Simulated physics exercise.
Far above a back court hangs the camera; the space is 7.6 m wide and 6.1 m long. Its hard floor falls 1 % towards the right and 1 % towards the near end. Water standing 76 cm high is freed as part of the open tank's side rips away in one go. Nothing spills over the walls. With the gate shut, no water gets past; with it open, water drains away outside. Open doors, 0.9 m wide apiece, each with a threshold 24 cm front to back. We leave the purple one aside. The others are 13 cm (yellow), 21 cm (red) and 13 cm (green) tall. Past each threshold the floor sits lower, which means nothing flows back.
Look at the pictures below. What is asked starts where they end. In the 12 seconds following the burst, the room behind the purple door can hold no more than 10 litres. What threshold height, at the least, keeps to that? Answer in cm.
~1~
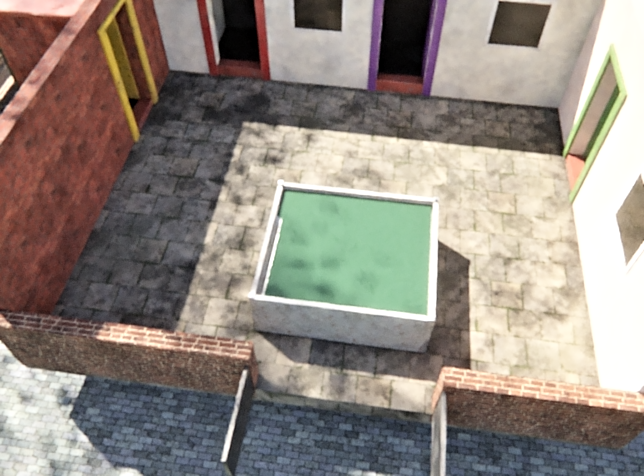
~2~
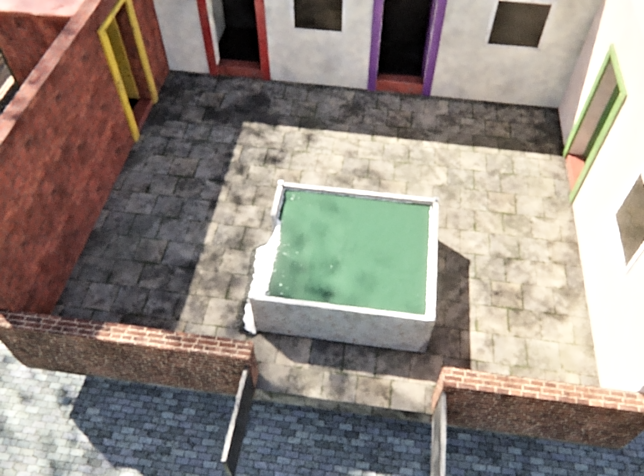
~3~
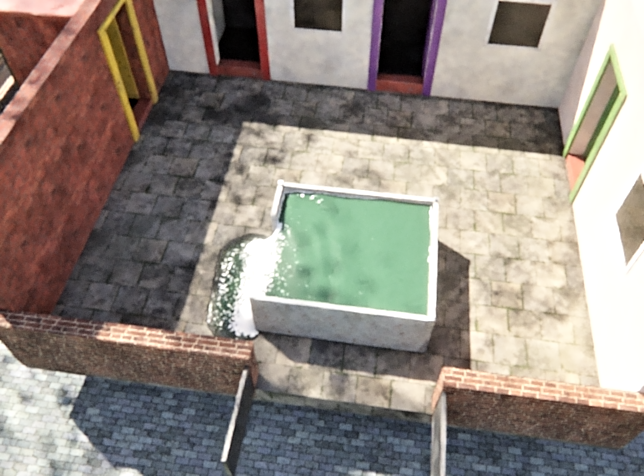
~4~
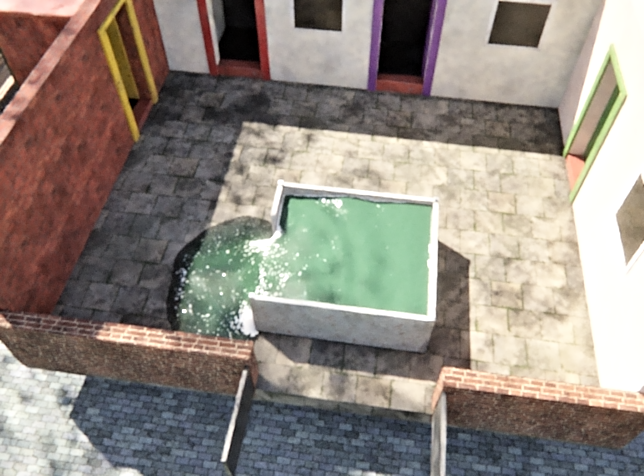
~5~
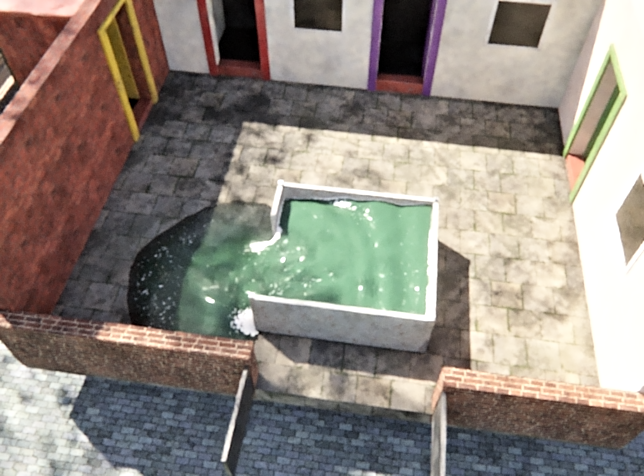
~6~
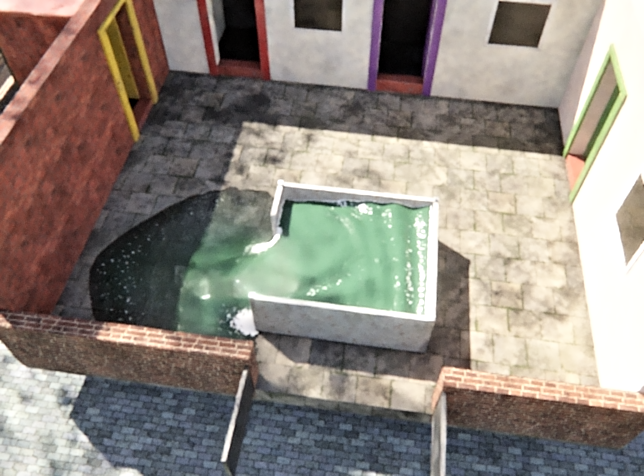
I would say about 5 cm.
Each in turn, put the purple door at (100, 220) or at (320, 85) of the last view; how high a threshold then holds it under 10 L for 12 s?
About 29 cm for the first and 10.5 cm for the second.
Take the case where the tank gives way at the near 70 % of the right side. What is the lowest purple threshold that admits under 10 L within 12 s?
Then 9.5 cm.
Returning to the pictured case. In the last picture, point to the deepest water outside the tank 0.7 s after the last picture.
Around (52, 343).
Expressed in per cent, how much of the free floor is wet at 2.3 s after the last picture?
Some 30 per cent is wet.
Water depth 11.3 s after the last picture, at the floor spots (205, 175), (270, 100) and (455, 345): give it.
About 6, 5 and 9 cm respectively.
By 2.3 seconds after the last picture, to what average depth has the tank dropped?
Averaged depth comes out at about 29 cm.
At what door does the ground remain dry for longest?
Last: Green.
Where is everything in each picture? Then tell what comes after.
In the first frame, still water, 76 cm deep, in the open tank at (350, 249); the purple door at (404, 47) is dry.
In the second frame, the front is at (255, 259), 0.3 m from the gap at (268, 278); 0.3 m2 of floor is wet, 77 cm left at the back.
In the third frame, water pours out at (269, 278) and has run 0.8 m, to (221, 264); about 12 cm deep outside, 77 cm at the back.
In the fourth frame, the gap is at (269, 279), the front 1.4 m out at (177, 276); the back of the open tank holds 77 cm.
In the fifth frame, the gap is at (269, 279), the front 2.0 m out at (136, 278); the back of the open tank holds 75 cm.
In the sixth frame, the front is at (95, 276), 2.6 m from the gap at (269, 279); 6.1 m2 of floor is wet, 67 cm left at the back; 3.8 m in a straight line remain to the purple door at (404, 47).
Then, 0.7 s after the last picture water covers 20 % of the floor, deepest (60 cm) near (52, 343); it has not reached the purple door.
Then, 2.3 s after the last picture water covers 30 % of the floor, deepest (36 cm) near (39, 341); it has not reached the purple door.
Then, 11.3 s after the last picture water covers 100 % of the floor, deepest (20 cm) near (602, 406); 4 cm at the purple door, 0 litres in over its 23 cm threshold.
At the purple door as built, the water peaked near 9 cm, 5.1 s after the last picture.
With a threshold of 4 cm, 17 litres would have come in within the 12 s; with 5.5 cm, 6 litres. So under 10 litres takes about 5 cm.
